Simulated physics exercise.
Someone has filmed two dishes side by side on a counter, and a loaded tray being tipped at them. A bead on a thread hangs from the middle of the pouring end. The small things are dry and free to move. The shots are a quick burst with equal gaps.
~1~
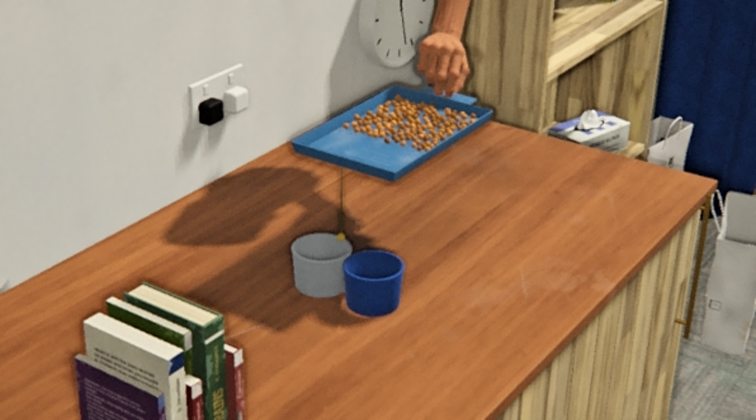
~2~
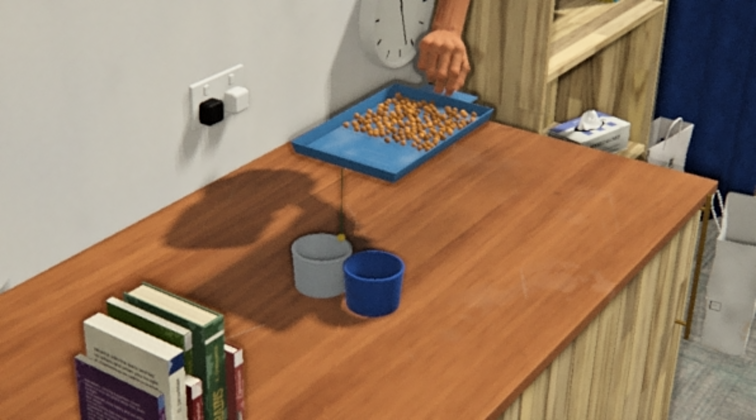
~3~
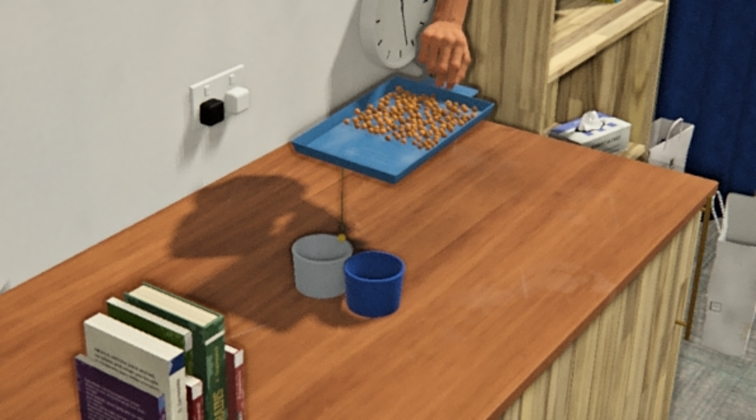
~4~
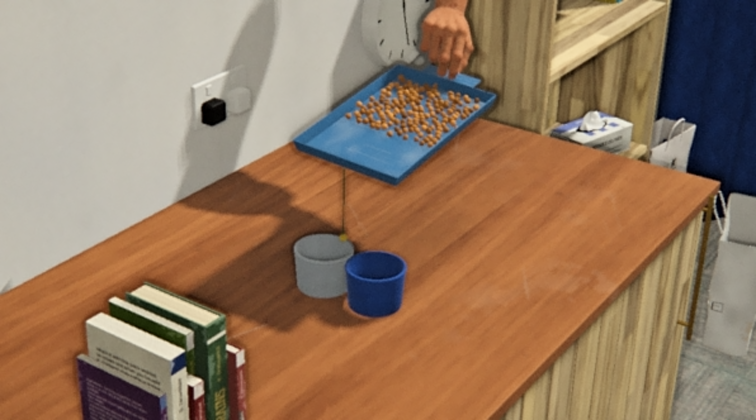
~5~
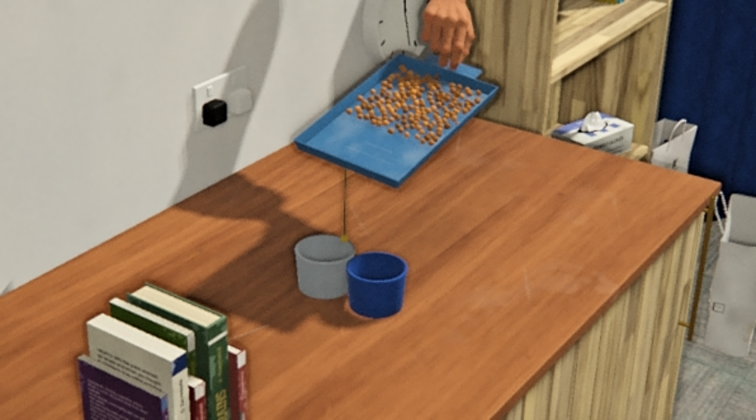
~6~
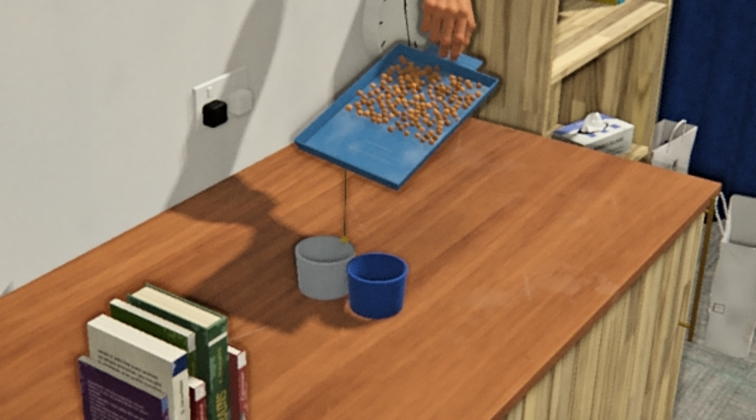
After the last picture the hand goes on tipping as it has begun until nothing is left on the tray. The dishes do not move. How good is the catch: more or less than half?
Together they catch over half.
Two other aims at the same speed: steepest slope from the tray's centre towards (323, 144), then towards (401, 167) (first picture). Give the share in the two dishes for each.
About 10 and 70 per cent.
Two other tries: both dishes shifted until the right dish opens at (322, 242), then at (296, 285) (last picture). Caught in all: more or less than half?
The first try: Not half. The second: The smaller part.
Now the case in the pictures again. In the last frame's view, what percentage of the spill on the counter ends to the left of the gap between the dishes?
It comes to 60 per cent or so.
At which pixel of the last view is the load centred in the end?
Close to (375, 302).
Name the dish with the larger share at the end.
More ends in the right-hand dish.
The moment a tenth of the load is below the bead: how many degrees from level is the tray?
Near 60 degrees.
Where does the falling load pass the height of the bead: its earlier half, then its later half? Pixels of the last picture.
Early half (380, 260), late half (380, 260).
Shortly afterwards, tray tipped steeply; near two thirds on the tray; a little in the right dish; a little outside both; a little in the air.
Next, tray tipped past a quarter turn; near a quarter on the tray; near a third in the right dish; only a few in the left dish; near a quarter outside both; near a quarter in the air.
Some moments later, tray tipped past a quarter turn; the bulk in the right dish; only a few in the left dish; near a quarter outside both.
In the end, tray tipped past a quarter turn; the bulk in the right dish; only a few in the left dish; near a quarter outside both.
